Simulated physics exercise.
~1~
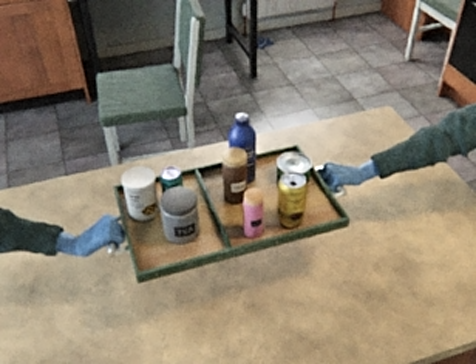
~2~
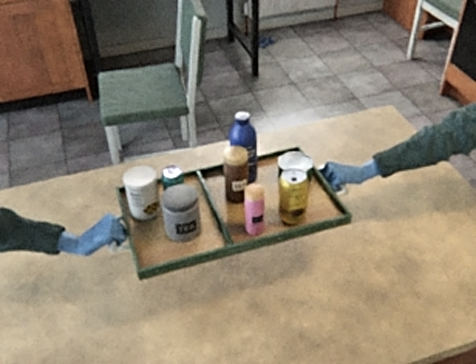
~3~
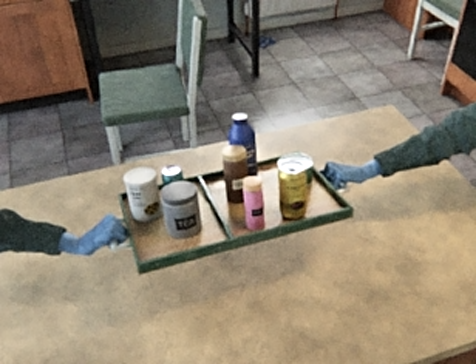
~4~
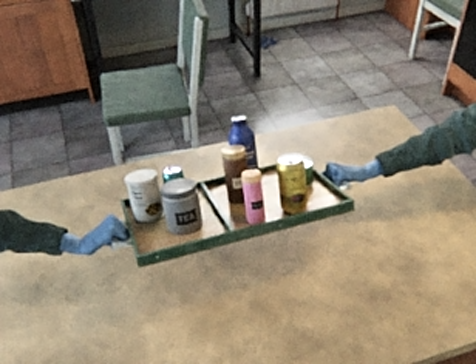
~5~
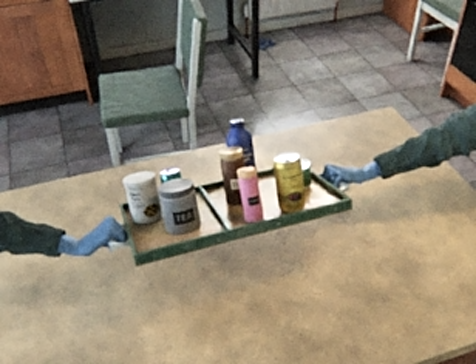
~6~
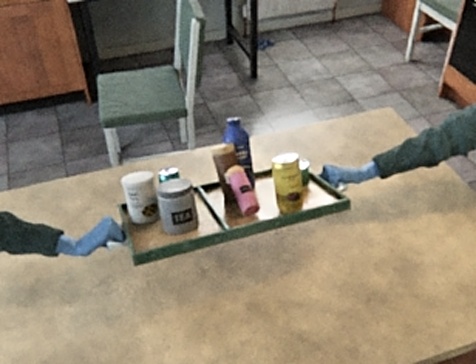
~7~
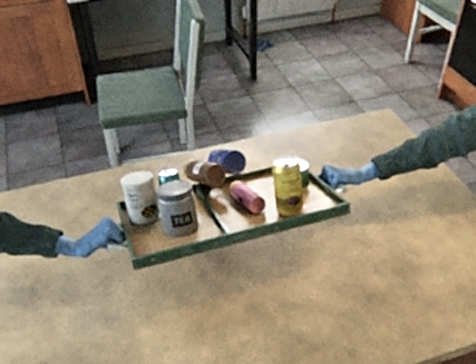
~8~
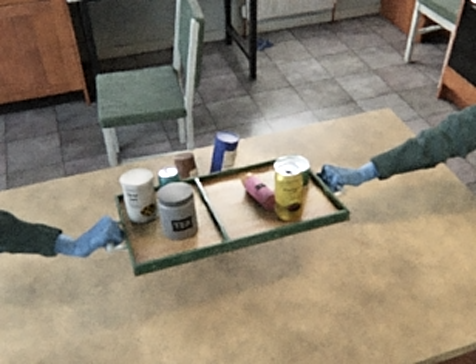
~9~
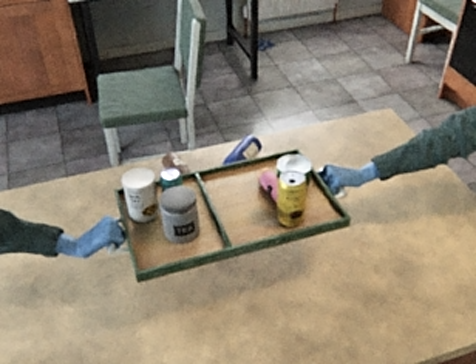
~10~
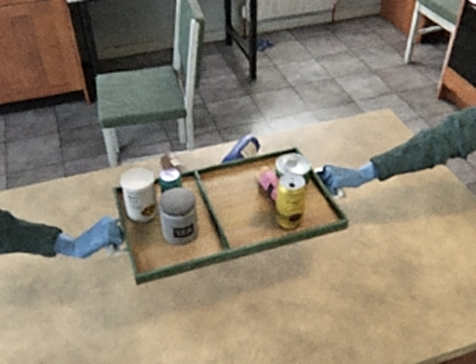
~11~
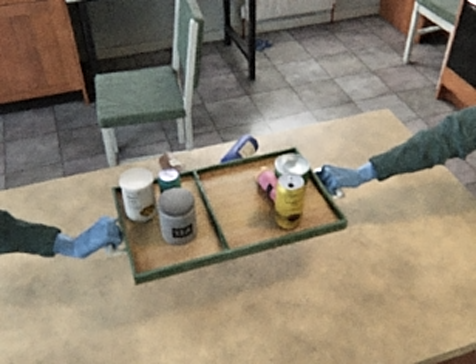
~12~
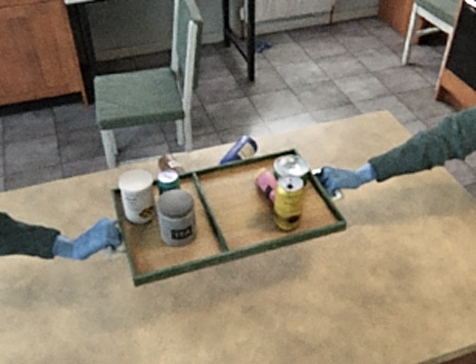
A green-rimmed tray, split by a cross bar, is held by two blue-gloved hands above a pale table in a tiled kitchen, seen from above. White, grey and turquoise containers stand on the left, with a blue bottle, brown jar, pink shaker, yellow can and another container on the right. The tray tilts, its far edge dipping. The pink shaker tips over, then the brown jar and blue bottle topple and go over the far rim. The tray levels. The jar and bottle lie beyond it, the shaker rests fallen beside the upright yellow can, and the others remain in place.
